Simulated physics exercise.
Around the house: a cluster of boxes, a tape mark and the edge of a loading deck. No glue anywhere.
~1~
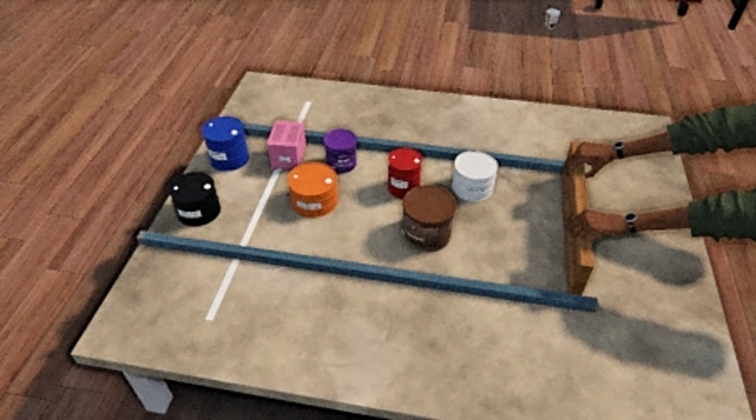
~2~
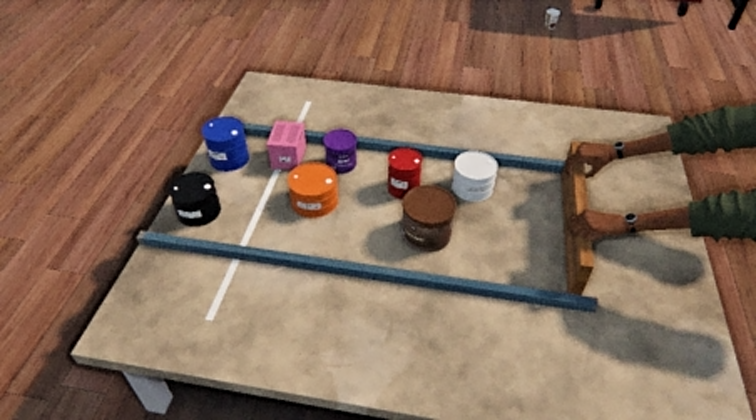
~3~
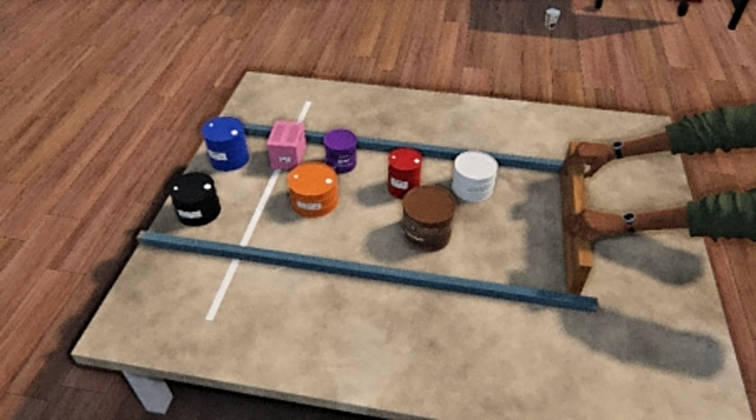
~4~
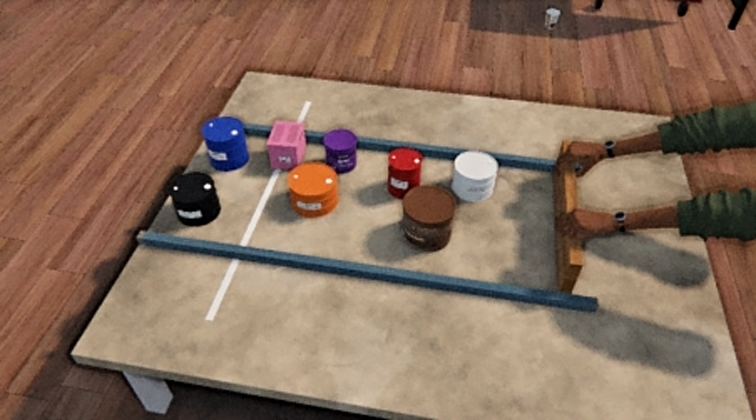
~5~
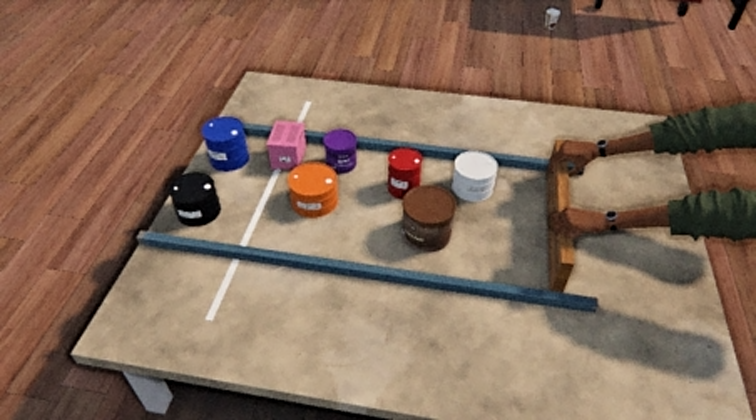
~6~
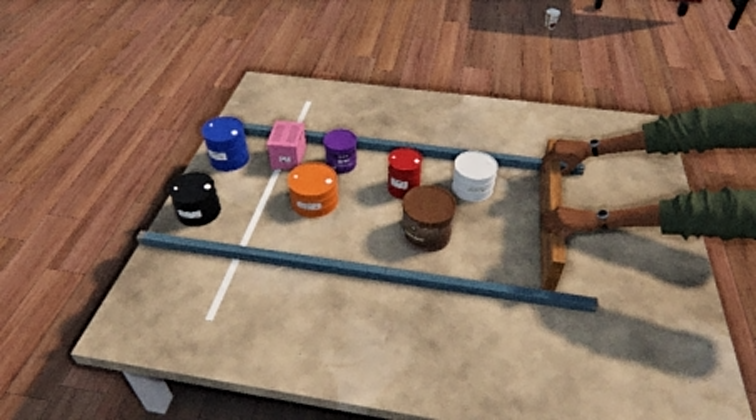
Two hands slid a wooden plank slightly left between two blue rails on a table, while the colourful cans and pink box ahead of it, some near a white tape line, stayed still.
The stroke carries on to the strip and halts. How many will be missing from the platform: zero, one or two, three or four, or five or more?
The number that fall off is one or two.
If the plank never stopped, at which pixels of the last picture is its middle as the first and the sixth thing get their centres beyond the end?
Its middle is around (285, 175) and later (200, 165).
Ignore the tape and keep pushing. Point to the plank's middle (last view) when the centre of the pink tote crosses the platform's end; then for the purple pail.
Its middle is around (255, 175) and around (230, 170).
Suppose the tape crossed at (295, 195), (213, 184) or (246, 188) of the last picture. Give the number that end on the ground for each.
It would be 0, 5 and 2.
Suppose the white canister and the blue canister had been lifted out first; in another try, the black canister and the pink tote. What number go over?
Fallen: 0, and 0 in the other try.
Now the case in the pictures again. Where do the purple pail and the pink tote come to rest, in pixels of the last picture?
The purple pail stops around (236, 132); the pink tote around (207, 142).
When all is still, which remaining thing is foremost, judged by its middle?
It is the pink tote.
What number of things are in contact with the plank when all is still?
In contact: 3.
Early on, none off yet; black canister at rest near (196, 199); blue canister at rest near (226, 144); pink tote at rest near (288, 146).
Finally, the number that fall off is one or two; lost, blue canister.
